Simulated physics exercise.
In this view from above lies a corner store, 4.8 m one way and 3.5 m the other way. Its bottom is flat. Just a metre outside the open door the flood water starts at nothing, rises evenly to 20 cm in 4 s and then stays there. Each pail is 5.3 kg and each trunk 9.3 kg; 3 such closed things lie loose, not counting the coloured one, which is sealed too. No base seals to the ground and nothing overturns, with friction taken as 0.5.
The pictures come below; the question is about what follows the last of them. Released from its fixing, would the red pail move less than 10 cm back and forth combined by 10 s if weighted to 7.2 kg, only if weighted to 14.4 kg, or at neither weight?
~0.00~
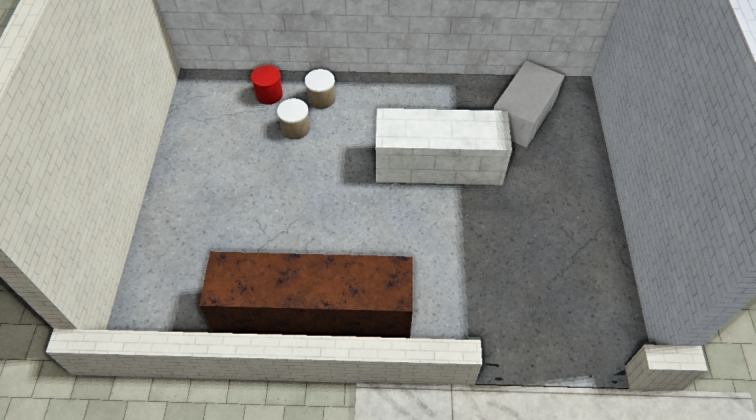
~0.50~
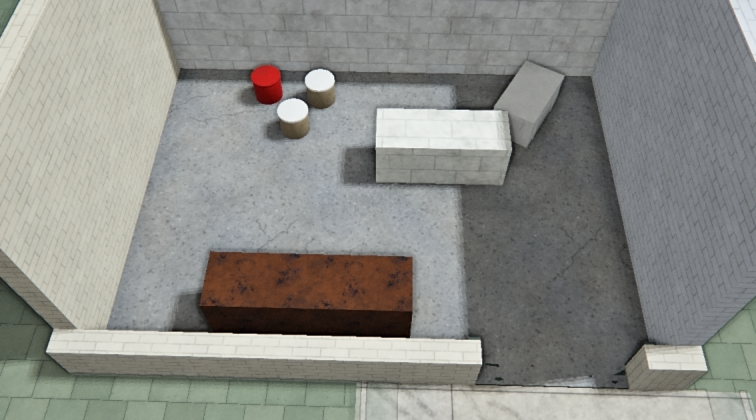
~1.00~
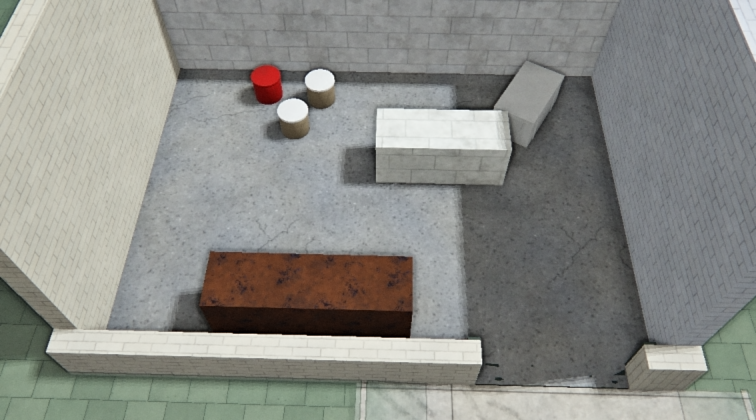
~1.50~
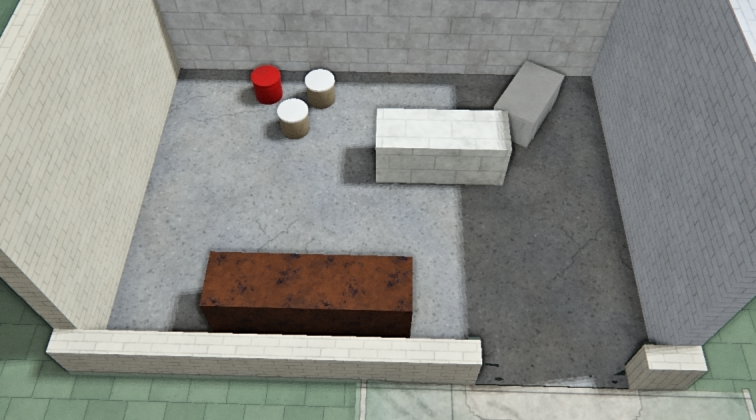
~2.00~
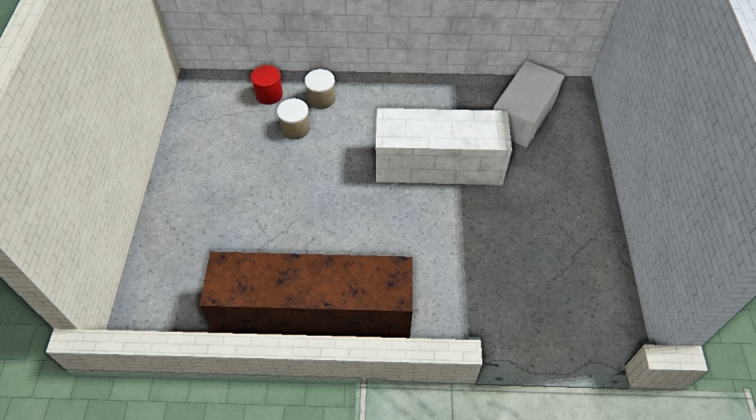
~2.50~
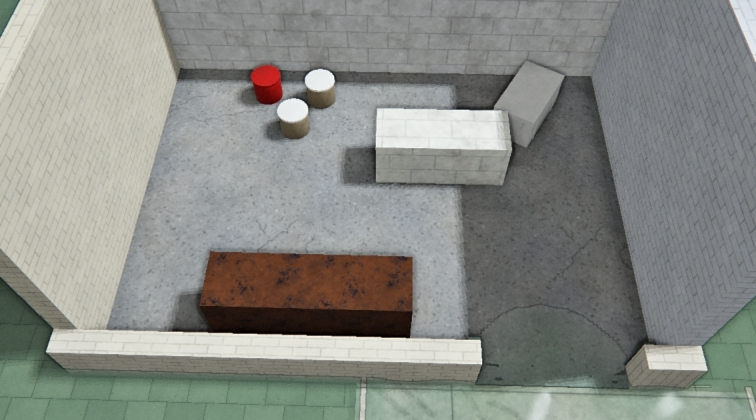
My guess is only the heavier amount suffices.
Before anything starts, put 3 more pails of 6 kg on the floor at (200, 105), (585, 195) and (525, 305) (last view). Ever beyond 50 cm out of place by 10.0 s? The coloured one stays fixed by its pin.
The first comes out below the threshold, the second above the threshold, the third above the threshold.
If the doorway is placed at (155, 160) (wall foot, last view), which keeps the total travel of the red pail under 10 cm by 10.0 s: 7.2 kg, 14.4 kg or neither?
Result: The heavier mass is required.
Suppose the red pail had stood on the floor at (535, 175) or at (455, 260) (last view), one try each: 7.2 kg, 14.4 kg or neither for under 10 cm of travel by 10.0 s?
One by one: Only the big mass suffices; only the big mass suffices.
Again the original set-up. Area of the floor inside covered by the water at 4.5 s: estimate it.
Wet: Near 5.0 m2.
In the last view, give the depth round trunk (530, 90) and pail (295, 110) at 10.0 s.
First roughly 8 cm, second roughly 7 cm.
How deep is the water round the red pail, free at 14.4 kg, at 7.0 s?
Close to 0 cm deep.
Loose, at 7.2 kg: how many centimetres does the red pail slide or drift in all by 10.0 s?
Total path: Roughly 40 cm.
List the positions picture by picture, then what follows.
The first picture shows the red pail at (266, 76) rests on the ground; water covers 0.0 m2; 0 of 4 have shifted.
The second picture shows the red pail at (266, 76), on the bottom; water covers 0.0 m2; 0 of 4 have shifted.
The third picture shows the red pail at (266, 76) rests on the ground; 0.0 m2 under water; 0 of 4 have shifted.
The fourth picture shows the red pail at (266, 76) rests on the ground; 0.0 m2 under water; 0 of 4 have shifted.
The fifth picture shows the red pail at (266, 76) rests on the ground; water covers 0.0 m2; 0 of 4 have shifted.
The sixth picture shows the red pail at (266, 76) rests on the ground; water covers 0.5 m2; 0 of 4 have shifted.
After 3.5 s the red pail would be 0 cm from its start with 7.2 kg and 0 cm from its start with 14.4 kg; 0 cm of water round it then.
After 4.5 s the red pail would be 0 cm from its start with 7.2 kg and 0 cm from its start with 14.4 kg; 0 cm of water round it then.
After 7.0 s the red pail would be 0 cm from its start with 7.2 kg and 0 cm from its start with 14.4 kg; 0 cm of water round it then.
After 10.0 s the red pail would be 41 cm from its start with 7.2 kg and 2 cm from its start with 14.4 kg; 10 cm of water round it then.
